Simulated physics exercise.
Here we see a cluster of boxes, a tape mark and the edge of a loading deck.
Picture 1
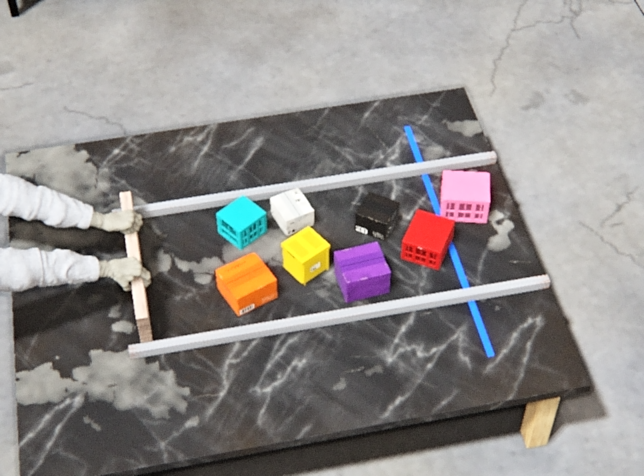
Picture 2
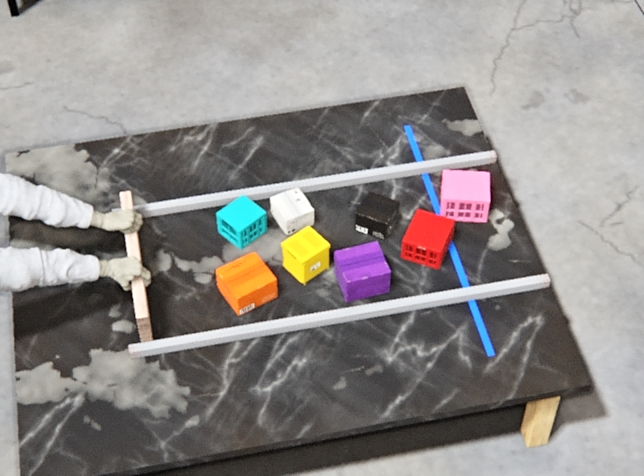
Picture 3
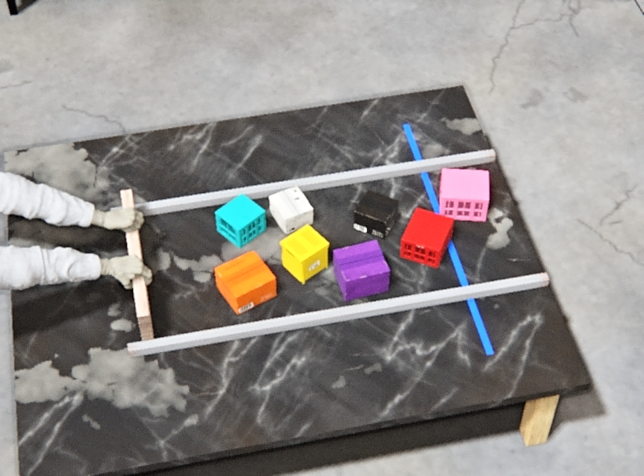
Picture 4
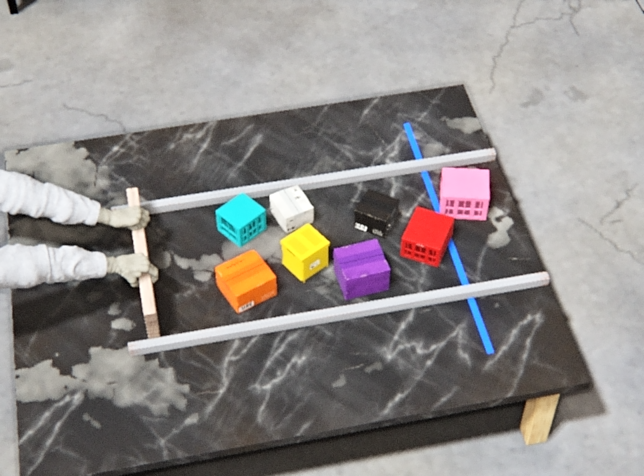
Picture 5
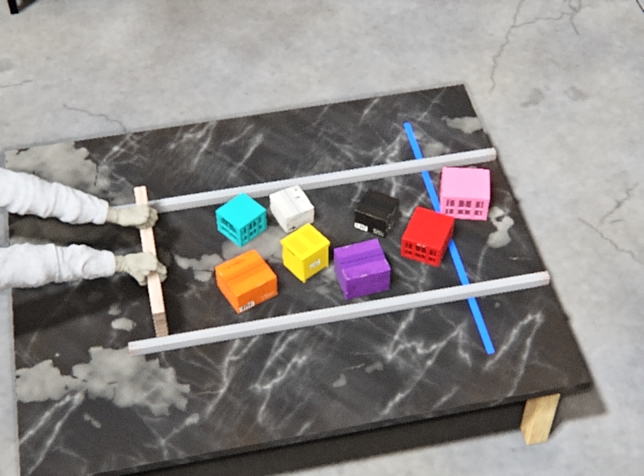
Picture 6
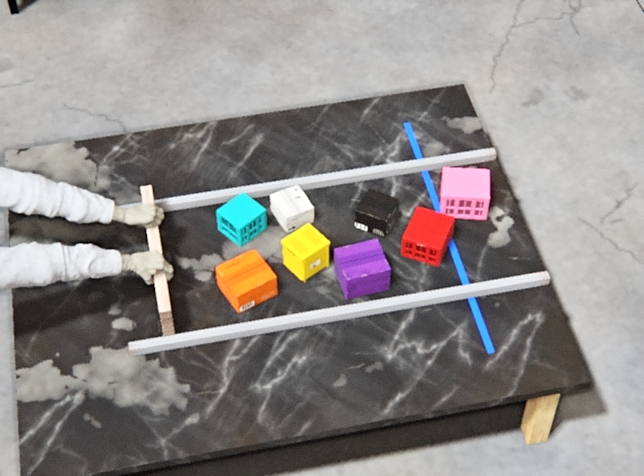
Gloved hands sliding a wooden plank slightly right between two pale rails, with colourful boxes and a blue tape line staying still.
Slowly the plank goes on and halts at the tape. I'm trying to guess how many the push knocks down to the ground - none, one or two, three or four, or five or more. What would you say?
In the end, the drop-off count sits at one or a two.
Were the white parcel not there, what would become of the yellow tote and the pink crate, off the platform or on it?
Yellow tote stays put, pink crate goes down.
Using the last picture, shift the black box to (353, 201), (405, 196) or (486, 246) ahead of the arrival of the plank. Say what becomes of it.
In that order, it slips off; slips off; slips off.
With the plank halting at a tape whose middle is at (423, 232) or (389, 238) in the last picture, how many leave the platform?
Try by try, 0 and 0.
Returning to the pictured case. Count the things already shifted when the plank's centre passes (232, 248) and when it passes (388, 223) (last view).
Note: First position 2; second position 8.
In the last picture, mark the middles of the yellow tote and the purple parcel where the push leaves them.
One ends up near (492, 215) and the other near (528, 254).
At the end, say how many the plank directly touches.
In contact: 3.
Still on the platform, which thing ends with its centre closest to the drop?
Foremost is the purple parcel.
Soon after, none off yet; pink crate at rest near (465, 193); red crate at rest near (428, 236); black box at rest near (377, 213).
Then, none off yet; pink crate at rest near (465, 193); red crate moving near (429, 235); black box moved a little near (391, 214).
Further on, none off yet; pink crate moved a little near (481, 189); red crate moved about its own width near (477, 225); black box moved well along near (440, 197).
At rest, the number that fall off is one or two; fallen, red crate and pink crate.
